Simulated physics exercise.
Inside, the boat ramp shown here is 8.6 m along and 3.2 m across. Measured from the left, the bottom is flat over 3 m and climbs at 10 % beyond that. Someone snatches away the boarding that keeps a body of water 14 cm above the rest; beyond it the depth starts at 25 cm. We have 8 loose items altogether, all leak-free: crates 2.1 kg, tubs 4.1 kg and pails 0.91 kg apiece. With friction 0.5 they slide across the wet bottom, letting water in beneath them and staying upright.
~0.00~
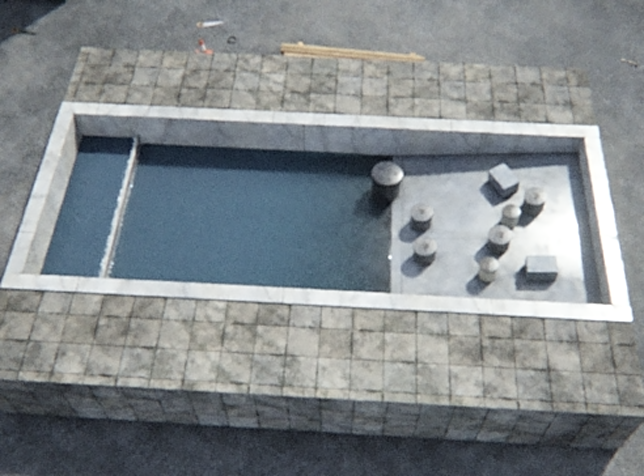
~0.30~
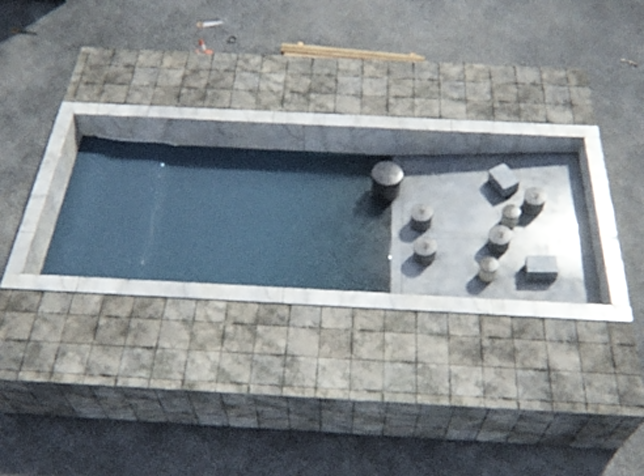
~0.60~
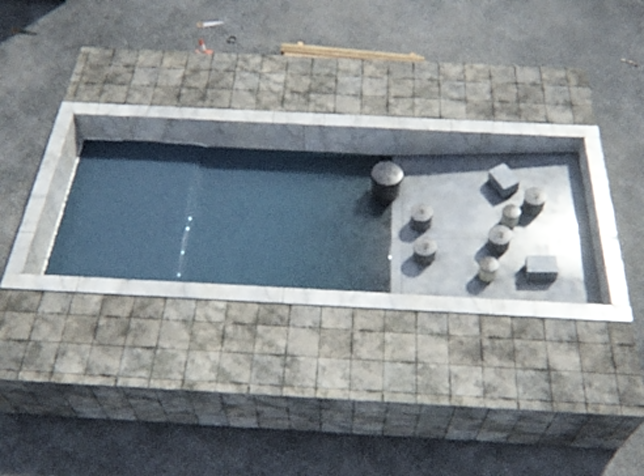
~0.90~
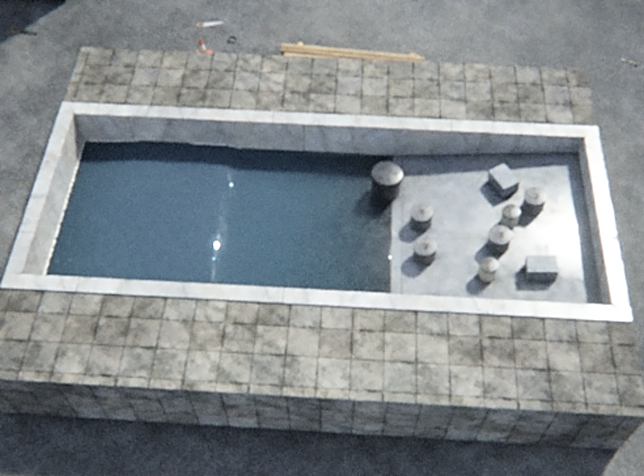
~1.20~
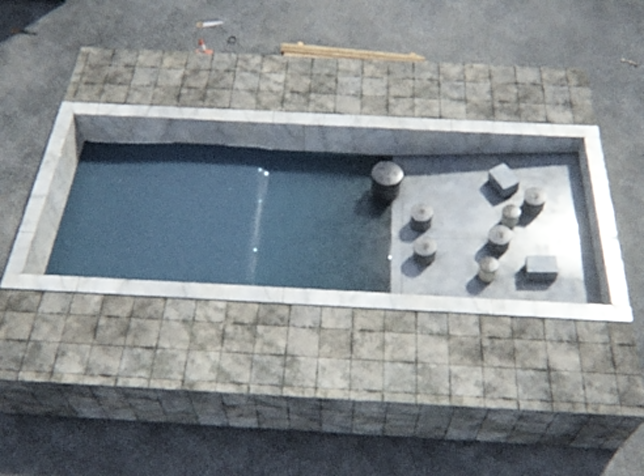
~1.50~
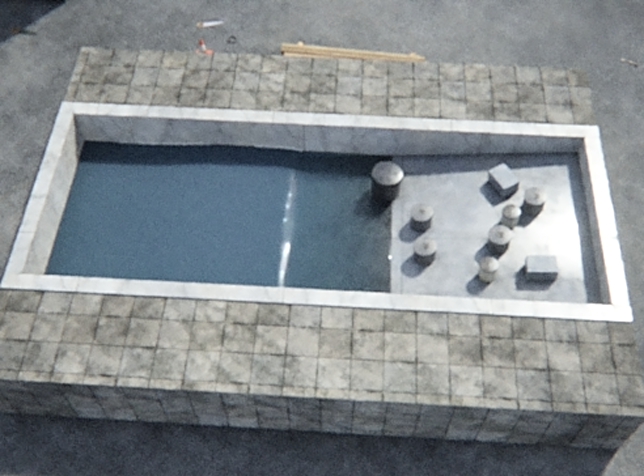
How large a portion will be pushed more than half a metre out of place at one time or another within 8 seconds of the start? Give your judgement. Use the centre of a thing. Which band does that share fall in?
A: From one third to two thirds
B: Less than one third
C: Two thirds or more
B.
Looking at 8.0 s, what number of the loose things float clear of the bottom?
I'd say 0 of them.
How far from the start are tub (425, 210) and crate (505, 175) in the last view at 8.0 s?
They've ended up 40 cm and 0 cm away, in that order.
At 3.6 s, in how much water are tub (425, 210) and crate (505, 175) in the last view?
About 3 and 0 cm.
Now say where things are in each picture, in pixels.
The first frame shows a crate at (506, 176), on the bottom; a tub at (427, 246) rests on the ground; water covers 17.2 m2; 0 of 8 have shifted.
The second frame shows a crate at (506, 176), on the bottom; a tub at (427, 246) rests on the ground; 17.2 m2 under water; 0 of 8 have shifted.
The third frame shows a crate at (506, 176), on the bottom; a tub at (427, 246) rests on the ground; 17.2 m2 under water; 0 of 8 have shifted.
The fourth frame shows a crate at (506, 176) rests on the ground; a tub at (427, 246) rests on the ground; 17.2 m2 under water; 0 of 8 have shifted.
The fifth frame shows a crate at (506, 176), on the bottom; a tub at (427, 246), on the bottom; 17.2 m2 under water; 0 of 8 have shifted.
The sixth frame shows a crate at (506, 176) rests on the ground; a tub at (427, 246), on the bottom; water covers 17.2 m2; 0 of 8 have shifted.
After 2.1 s 0 of 8 are over 50 cm from their spots; 0 afloat.
After 3.6 s 0 of 8 are over 50 cm from their spots; 0 afloat.
After 5.6 s 0 of 8 are over 50 cm from their spots; 1 afloat.
After 8.0 s 1 of 8 are over 50 cm from their spots, and 1 have been at some point; 0 afloat.
